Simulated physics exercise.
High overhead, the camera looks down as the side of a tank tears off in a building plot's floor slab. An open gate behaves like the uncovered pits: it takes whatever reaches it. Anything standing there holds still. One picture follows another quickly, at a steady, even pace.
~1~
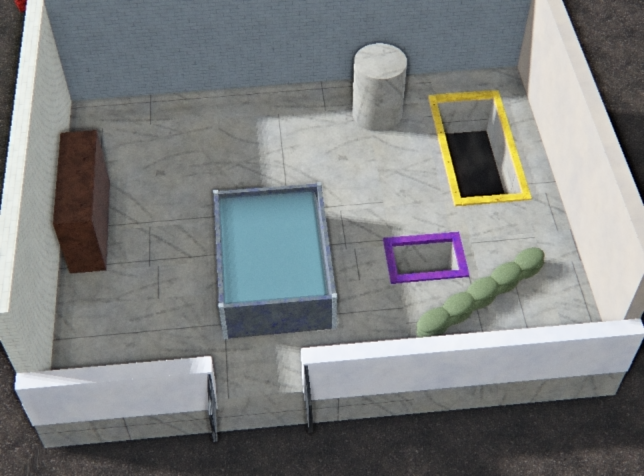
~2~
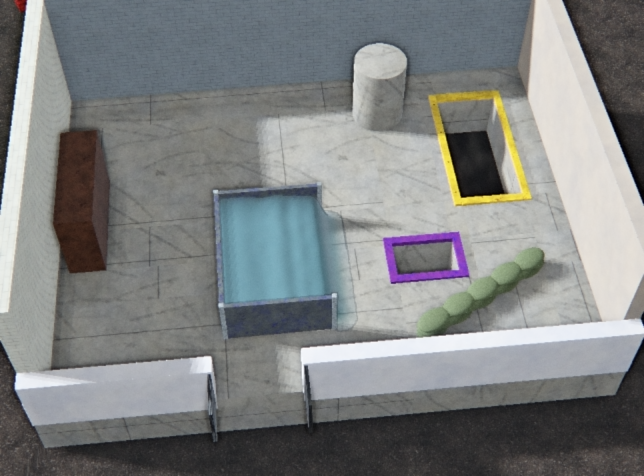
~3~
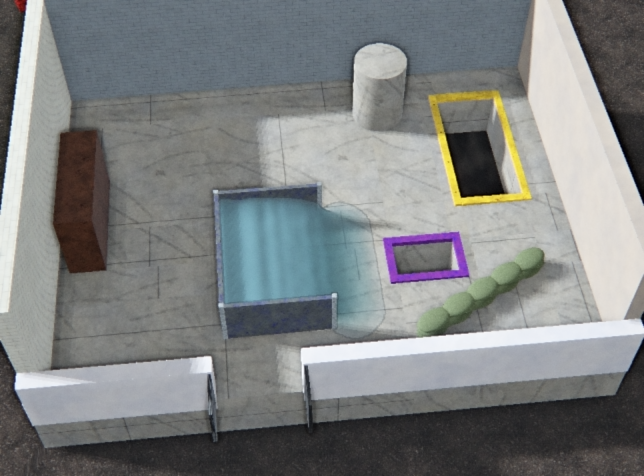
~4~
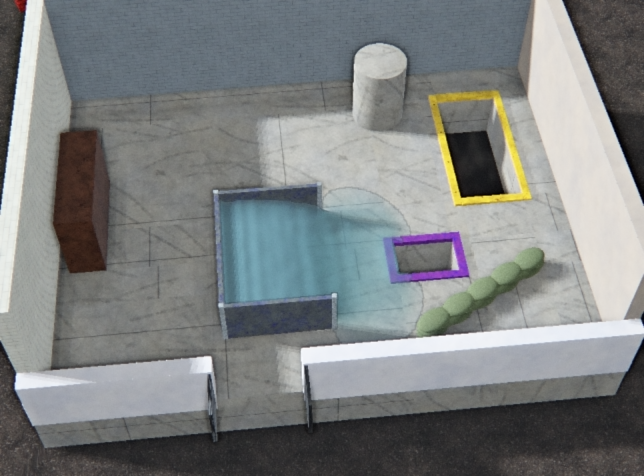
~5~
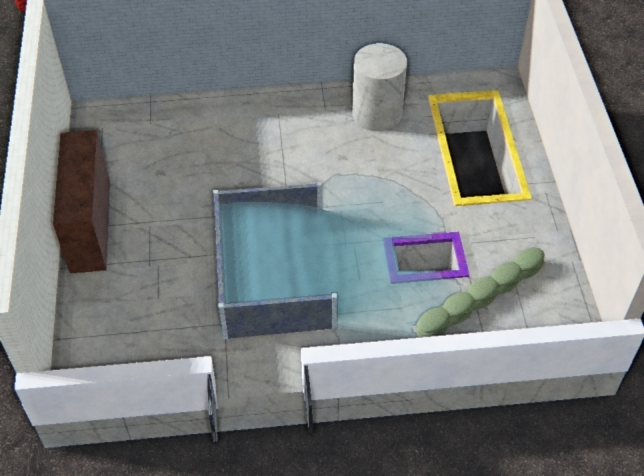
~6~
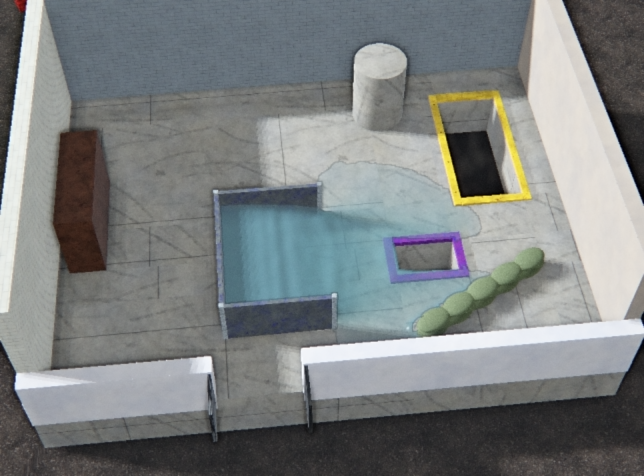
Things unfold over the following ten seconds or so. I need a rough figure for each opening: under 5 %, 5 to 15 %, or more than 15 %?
Result: The gate never reaches five per cent; the yellow pit clears fifteen per cent; the purple pit clears fifteen per cent.
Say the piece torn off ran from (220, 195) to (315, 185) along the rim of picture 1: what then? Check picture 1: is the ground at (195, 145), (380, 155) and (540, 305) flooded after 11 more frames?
The first would be drenched, the second drenched and the third still unwetted.
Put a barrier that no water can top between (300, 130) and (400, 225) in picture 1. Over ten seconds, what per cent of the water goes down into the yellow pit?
Share for yellow - 6 in a hundred.
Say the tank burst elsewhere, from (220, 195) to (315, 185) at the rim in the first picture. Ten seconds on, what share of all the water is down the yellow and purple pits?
The yellow pit takes 4 per cent and the purple pit 0 per cent.
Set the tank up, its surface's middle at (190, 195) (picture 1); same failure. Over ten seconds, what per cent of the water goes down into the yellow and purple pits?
Within ten seconds the yellow pit collects 30 percent of the total and the purple pit 10 percent.
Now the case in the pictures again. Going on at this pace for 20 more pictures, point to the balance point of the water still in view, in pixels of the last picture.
About (403, 247) in the last view.
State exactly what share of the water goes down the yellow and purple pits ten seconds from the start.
About 18 percent for the first and about 26 percent for the second.
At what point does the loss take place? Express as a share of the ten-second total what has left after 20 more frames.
Near 90 in a hundred.
A moment on, water covers 25 % of the floor; the gate 0 %, the yellow pit 2 %, the purple pit 12 %.
Next, water covers 35 % of the floor; the gate 0 %, the yellow pit 8 %, the purple pit 19 %.
Then, water covers 40 % of the floor; the gate 0 %, the yellow pit 15 %, the purple pit 24 %.
Later, water covers 55 % of the floor; the gate 0 %, the yellow pit 17 %, the purple pit 25 %.
In the end, water covers 80 % of the floor; the gate 1 %, the yellow pit 17 %, the purple pit 26 %.
